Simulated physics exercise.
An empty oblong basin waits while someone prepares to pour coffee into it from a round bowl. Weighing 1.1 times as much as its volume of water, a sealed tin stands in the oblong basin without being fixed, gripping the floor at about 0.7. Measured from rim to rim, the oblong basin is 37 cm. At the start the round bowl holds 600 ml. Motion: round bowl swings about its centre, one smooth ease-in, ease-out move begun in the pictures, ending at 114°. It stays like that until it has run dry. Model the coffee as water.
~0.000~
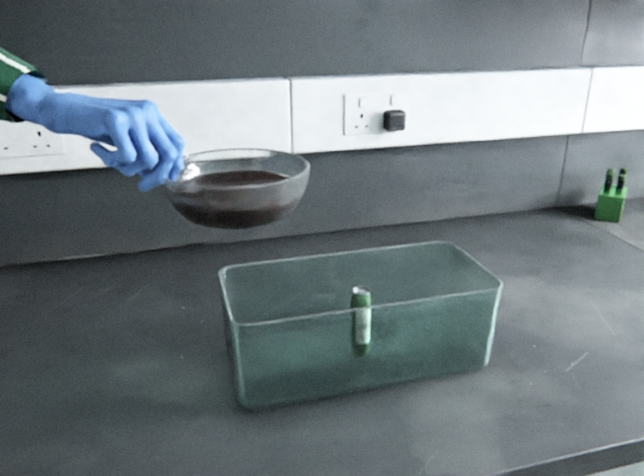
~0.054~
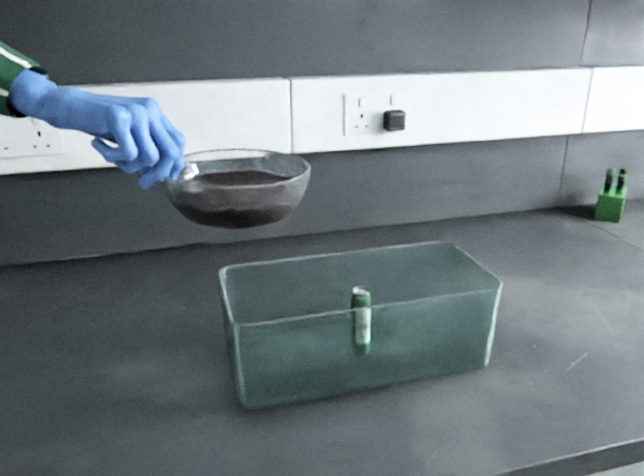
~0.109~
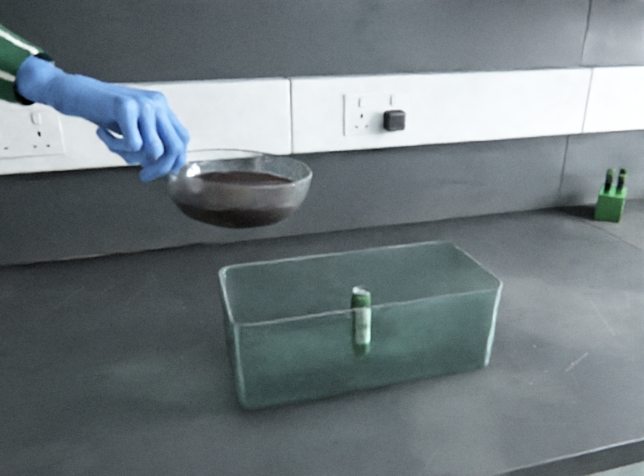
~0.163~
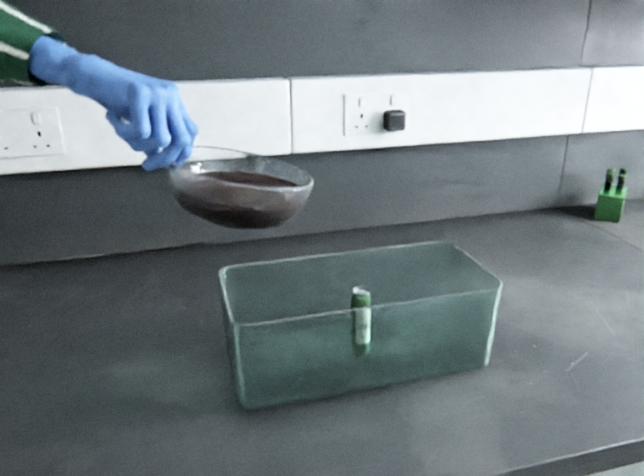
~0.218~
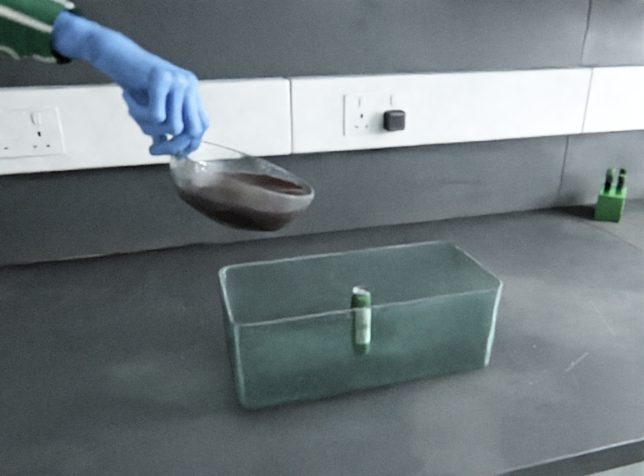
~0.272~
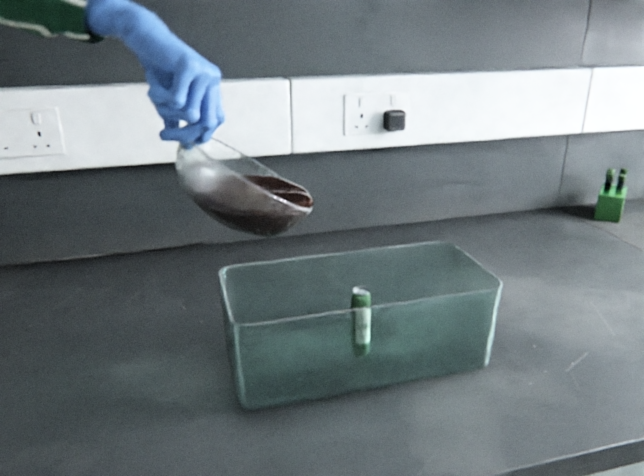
A blue-gloved hand tilts a clear round bowl of dark liquid rightward above an oblong basin.
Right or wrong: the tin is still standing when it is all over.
Wrong, it has gone over.
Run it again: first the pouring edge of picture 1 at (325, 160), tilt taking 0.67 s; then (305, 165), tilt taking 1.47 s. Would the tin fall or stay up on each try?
Trial 1 - tin tips; trial 2 - tin stays standing.
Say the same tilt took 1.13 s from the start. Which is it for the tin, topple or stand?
Then it keeps standing.
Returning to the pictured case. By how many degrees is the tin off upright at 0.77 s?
Lean: Around 20° from upright.
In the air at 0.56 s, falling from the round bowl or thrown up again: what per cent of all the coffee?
Close to 22 in a hundred.
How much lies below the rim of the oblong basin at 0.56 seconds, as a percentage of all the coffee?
Near 74 in a hundred.
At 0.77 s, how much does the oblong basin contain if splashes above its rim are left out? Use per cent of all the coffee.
Reading: Approx. 100 %.
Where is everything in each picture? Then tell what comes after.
It leans 0°; its right rim is at (306, 163); the coffee meets the walls at (169, 191) and (300, 180); the oblong basin's rim runs from (224, 296) to (476, 263); the tin's top is at (361, 294), in the first frame.
It leans 2°; its right rim is at (307, 164); the coffee meets the walls at (170, 190) and (300, 182), in the second frame.
It leans 6°; its right rim is at (308, 170); the coffee meets the walls at (171, 188) and (301, 184), in the third frame.
It leans 13°; its right rim is at (310, 178); the coffee meets the walls at (173, 185) and (302, 187), in the fourth frame.
It leans 23°; its right rim is at (310, 190); the coffee meets the walls at (178, 184) and (306, 188), in the fifth frame.
It leans 34°; its right rim is at (308, 203); the coffee meets the walls at (186, 185) and (301, 192); 3 per cent is over the edge, in the sixth frame.
After 0.56 s the tilt is 98° and 5 per cent is still to pour; the tin stands where it began.
After 0.77 s the tilt is 114° and 0 per cent is still to pour; the tin leans 19°.
After 1.00 s the tilt is 114° and 0 per cent is still to pour; the tin lies on its side.
After 1.24 s the tilt is 114° and 0 per cent is still to pour; the tin lies on its side.
In the end the tin lies on its side.
